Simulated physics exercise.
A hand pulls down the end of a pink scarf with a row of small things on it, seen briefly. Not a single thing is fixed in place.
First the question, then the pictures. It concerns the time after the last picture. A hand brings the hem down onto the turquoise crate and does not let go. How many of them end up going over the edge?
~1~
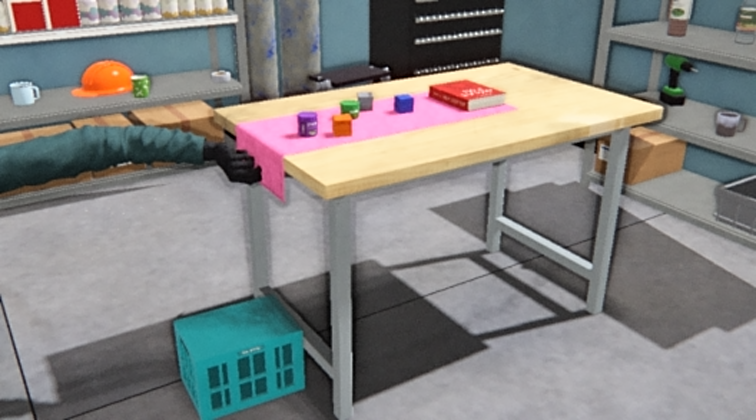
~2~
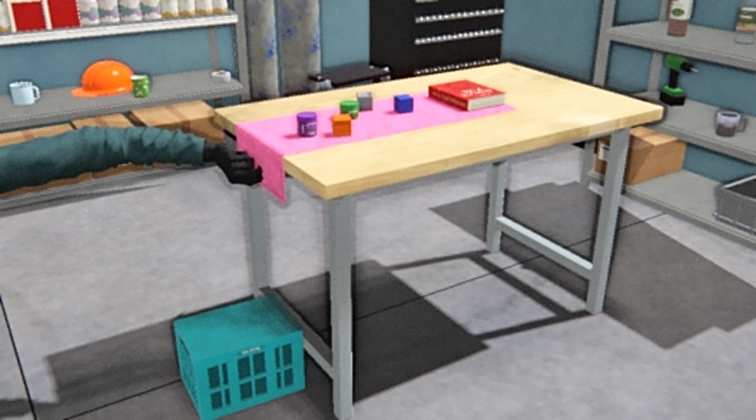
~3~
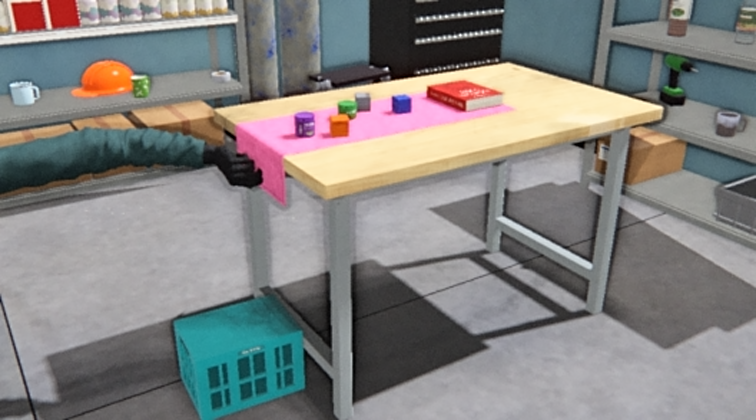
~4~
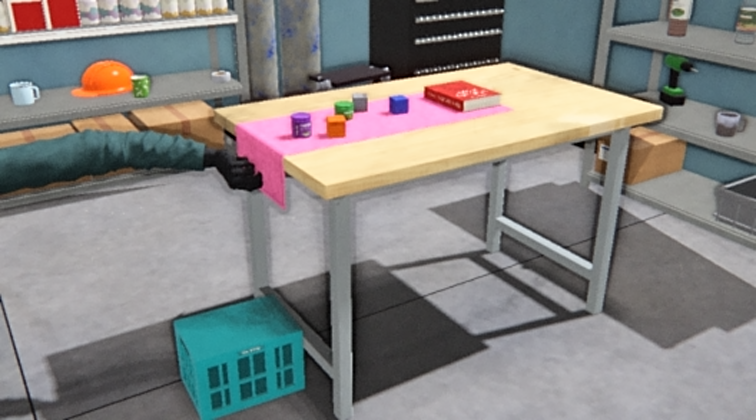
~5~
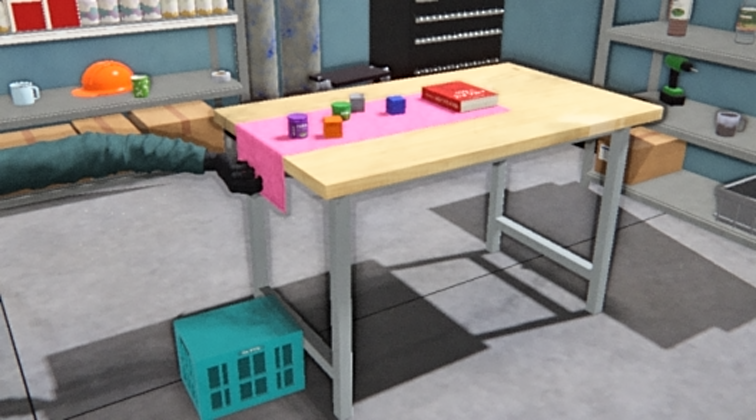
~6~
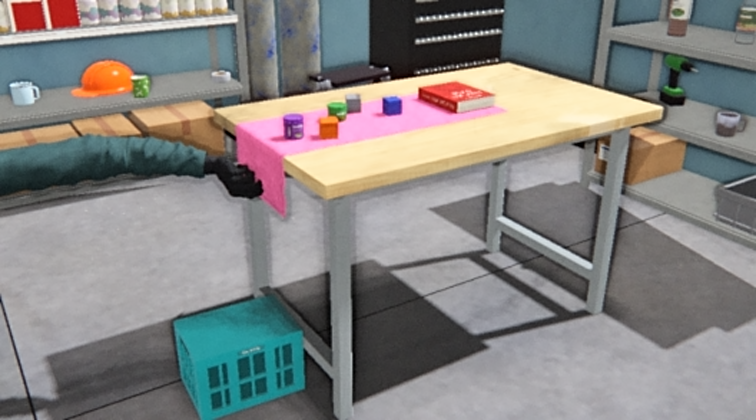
Tally: Four.
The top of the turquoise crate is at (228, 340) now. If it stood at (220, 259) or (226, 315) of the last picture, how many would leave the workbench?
Count: 1, then 3.
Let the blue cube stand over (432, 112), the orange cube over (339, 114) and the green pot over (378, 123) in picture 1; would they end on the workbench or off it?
The blue cube stays put; the orange cube ends up off; the green pot ends up off.
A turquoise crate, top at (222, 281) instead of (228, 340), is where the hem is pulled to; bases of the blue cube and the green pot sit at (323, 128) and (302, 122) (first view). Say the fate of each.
Blue cube is gone, green pot is gone.
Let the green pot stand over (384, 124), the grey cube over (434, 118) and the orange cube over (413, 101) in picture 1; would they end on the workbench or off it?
Green pot: Gone off. Grey cube: Still up. Orange cube: Still up.
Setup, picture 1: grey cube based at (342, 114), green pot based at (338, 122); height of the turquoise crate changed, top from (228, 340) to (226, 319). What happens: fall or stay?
The grey cube falls, the green pot is carried off.
Early on, hem near (263, 253); purple pot gone.
Midway, hem near (264, 290); purple pot, orange cube and green pot gone.
Finally, hem on the crate; purple pot, orange cube, green pot and grey cube gone. The workbench loses four.
